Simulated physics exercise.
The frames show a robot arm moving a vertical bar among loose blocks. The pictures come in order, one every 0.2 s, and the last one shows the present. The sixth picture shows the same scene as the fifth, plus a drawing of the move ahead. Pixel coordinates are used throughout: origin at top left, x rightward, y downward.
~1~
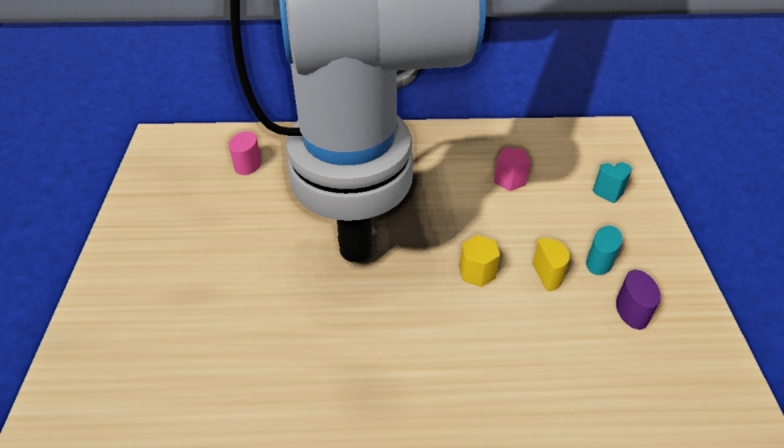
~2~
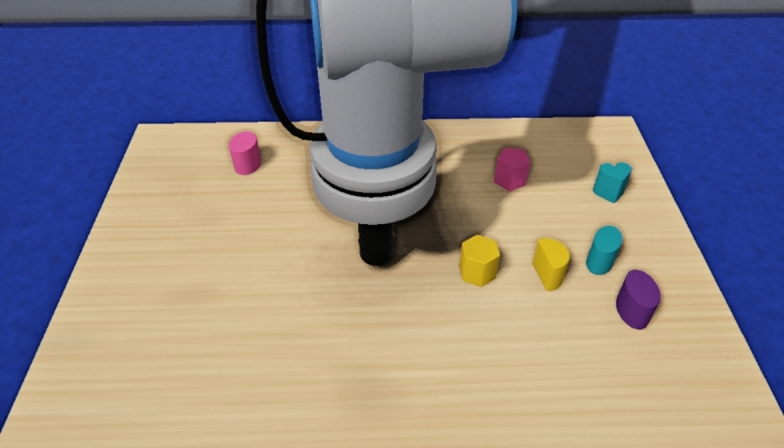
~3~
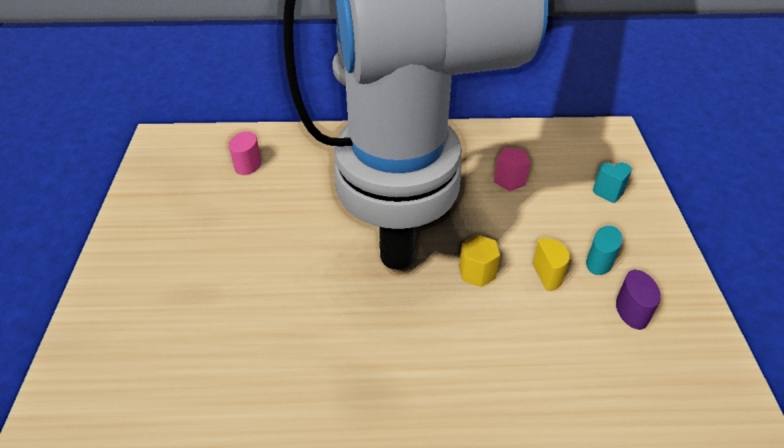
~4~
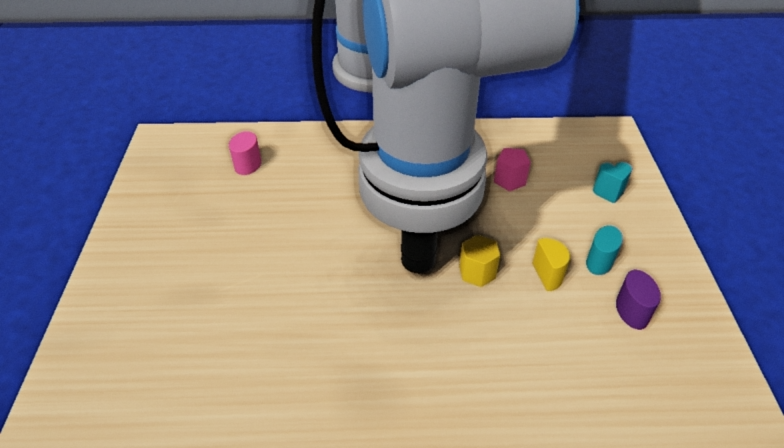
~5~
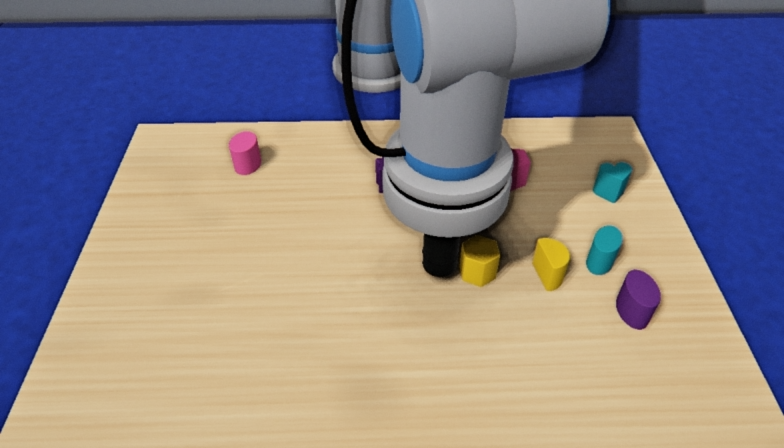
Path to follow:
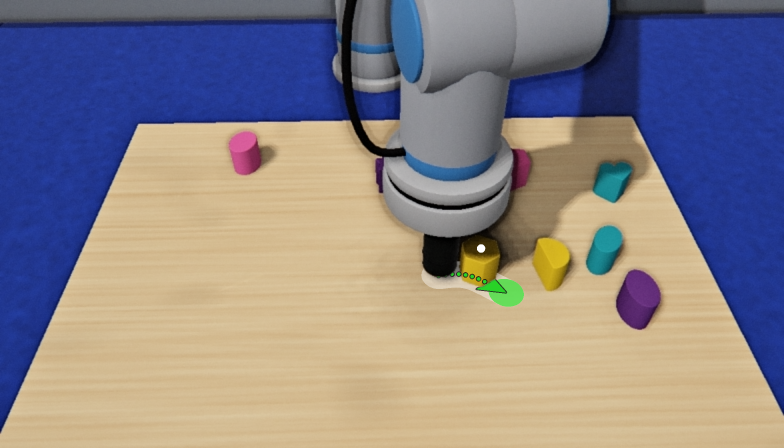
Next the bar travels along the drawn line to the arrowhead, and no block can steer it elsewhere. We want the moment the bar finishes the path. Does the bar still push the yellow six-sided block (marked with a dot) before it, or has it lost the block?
The bar should slip past it.
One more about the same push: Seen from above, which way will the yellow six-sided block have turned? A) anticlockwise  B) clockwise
I'll go with A - anticlockwise.
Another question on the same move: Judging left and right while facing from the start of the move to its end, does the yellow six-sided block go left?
Yes, it checks out.
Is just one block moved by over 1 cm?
Yes, it checks out.
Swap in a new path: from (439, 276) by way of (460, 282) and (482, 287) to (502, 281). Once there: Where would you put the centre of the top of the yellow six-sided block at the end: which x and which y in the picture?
I predict (531, 239).
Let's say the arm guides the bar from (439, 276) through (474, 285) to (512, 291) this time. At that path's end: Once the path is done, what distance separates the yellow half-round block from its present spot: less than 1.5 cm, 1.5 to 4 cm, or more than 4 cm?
The displacement of the yellow half-round block is below 1.5 cm.
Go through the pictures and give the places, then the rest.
The first frame shows bar tip at (356, 251); block tops, yellow six-sided block at (481, 249); yellow half-round block at (555, 251).
The second frame shows bar at (377, 254); blocks unchanged.
The third frame shows bar at (397, 258); blocks unchanged.
The fourth frame shows bar at (418, 262); blocks unchanged.
The fifth frame shows bar at (439, 265); yellow six-sided block at (481, 249); yellow half-round block at (555, 251).
Path on the board, from (439, 276) via (462, 274) and (485, 282), ending at (506, 293); the dot is on the yellow six-sided block.
The first path, step by step. Halfway along, bar at (476, 267); yellow six-sided block at (511, 247), turned 15° anticlockwise.
At the end, bar at (508, 282); yellow six-sided block at (531, 249), turned 50° anticlockwise; yellow half-round block at (560, 250), turned 15° clockwise.
